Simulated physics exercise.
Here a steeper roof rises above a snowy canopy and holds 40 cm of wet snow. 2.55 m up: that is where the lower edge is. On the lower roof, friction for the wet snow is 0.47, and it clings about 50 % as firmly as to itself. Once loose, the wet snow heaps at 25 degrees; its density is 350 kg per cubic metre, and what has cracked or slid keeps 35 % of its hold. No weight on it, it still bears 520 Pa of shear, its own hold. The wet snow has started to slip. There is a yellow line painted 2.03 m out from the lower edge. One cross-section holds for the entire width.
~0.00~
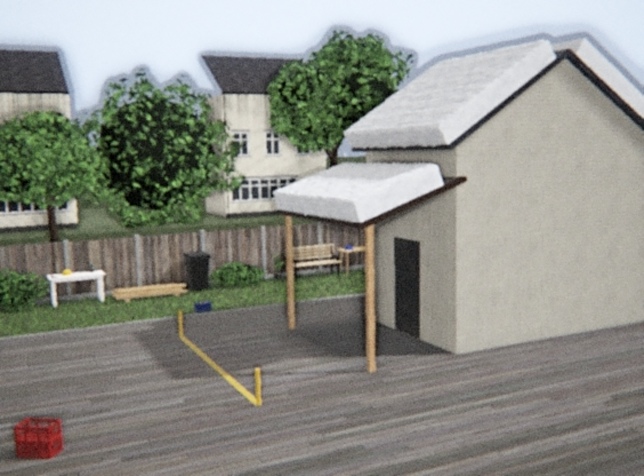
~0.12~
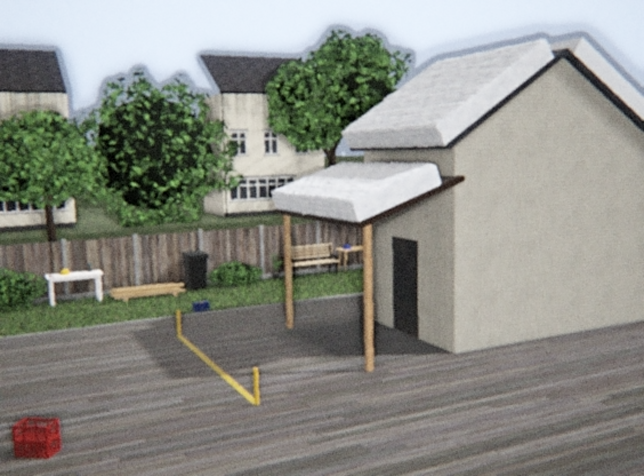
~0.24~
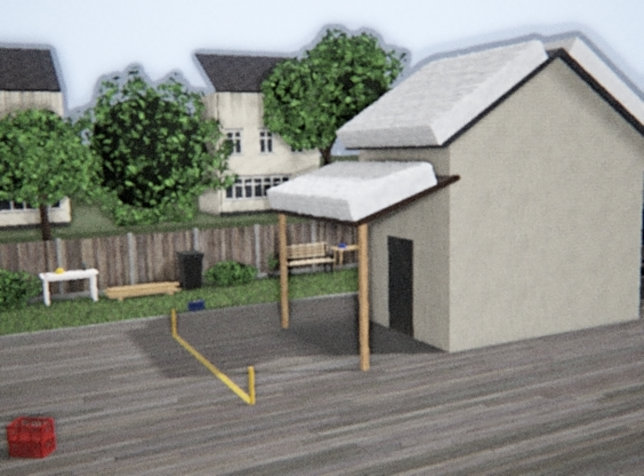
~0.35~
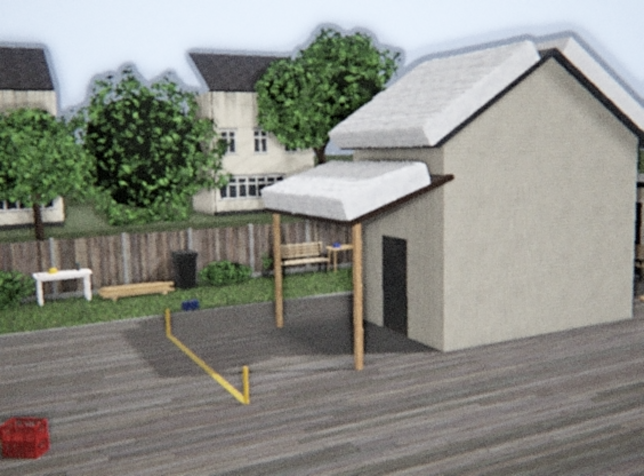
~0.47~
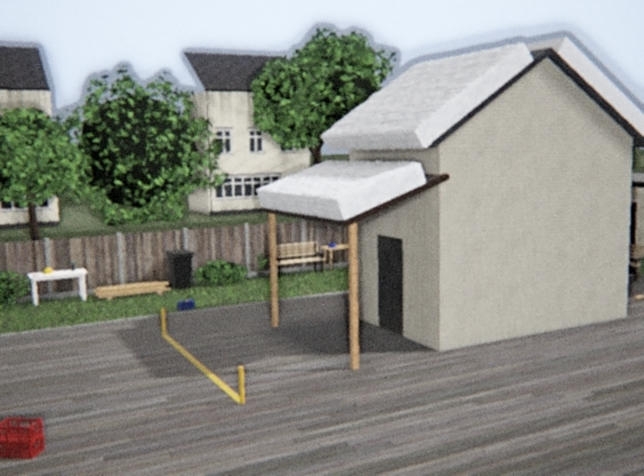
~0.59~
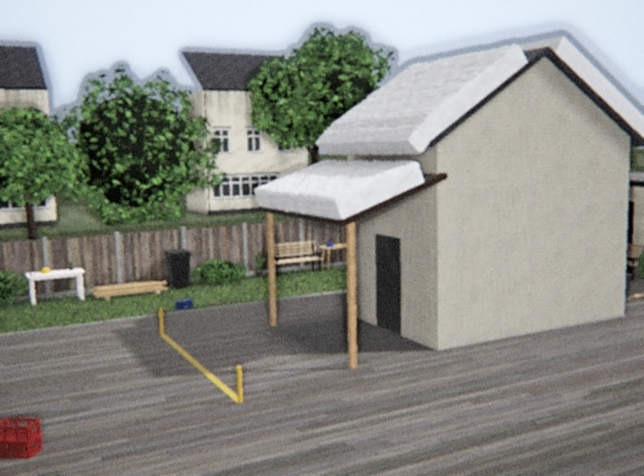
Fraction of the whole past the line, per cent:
8 out of 100.
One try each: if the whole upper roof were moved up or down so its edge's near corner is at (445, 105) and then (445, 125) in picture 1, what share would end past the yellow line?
30 per cent, then 25 per cent.
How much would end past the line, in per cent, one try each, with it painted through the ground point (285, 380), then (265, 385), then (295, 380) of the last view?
One by one: 30 in a hundred, 20 in a hundred, 35 in a hundred.
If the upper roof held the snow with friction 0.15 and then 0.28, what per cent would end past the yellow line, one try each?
I'd say 30 %, followed by 20 %.
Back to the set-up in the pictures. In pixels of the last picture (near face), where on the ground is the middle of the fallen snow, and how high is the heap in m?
Middle near (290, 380); height roughly 0.5 m.
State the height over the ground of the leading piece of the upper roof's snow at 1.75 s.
3.2 m or thereabouts.
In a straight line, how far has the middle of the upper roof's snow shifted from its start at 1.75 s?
It is around 1.8 m from where it started.
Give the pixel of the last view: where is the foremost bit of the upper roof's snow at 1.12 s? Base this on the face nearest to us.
Near (391, 160).
After 1.12 s, none is below the lower edge and 0 % is past the line.
After 1.75 s, none is below the lower edge and 0 % is past the line.
After 2.37 s, 9 % is below the lower edge and 0 % is past the line.
After 3.00 s, 38 % is below the lower edge and 1 % is past the line.
After 5.60 s, at the end, 60 % is below the lower edge and 8 % is past the line.
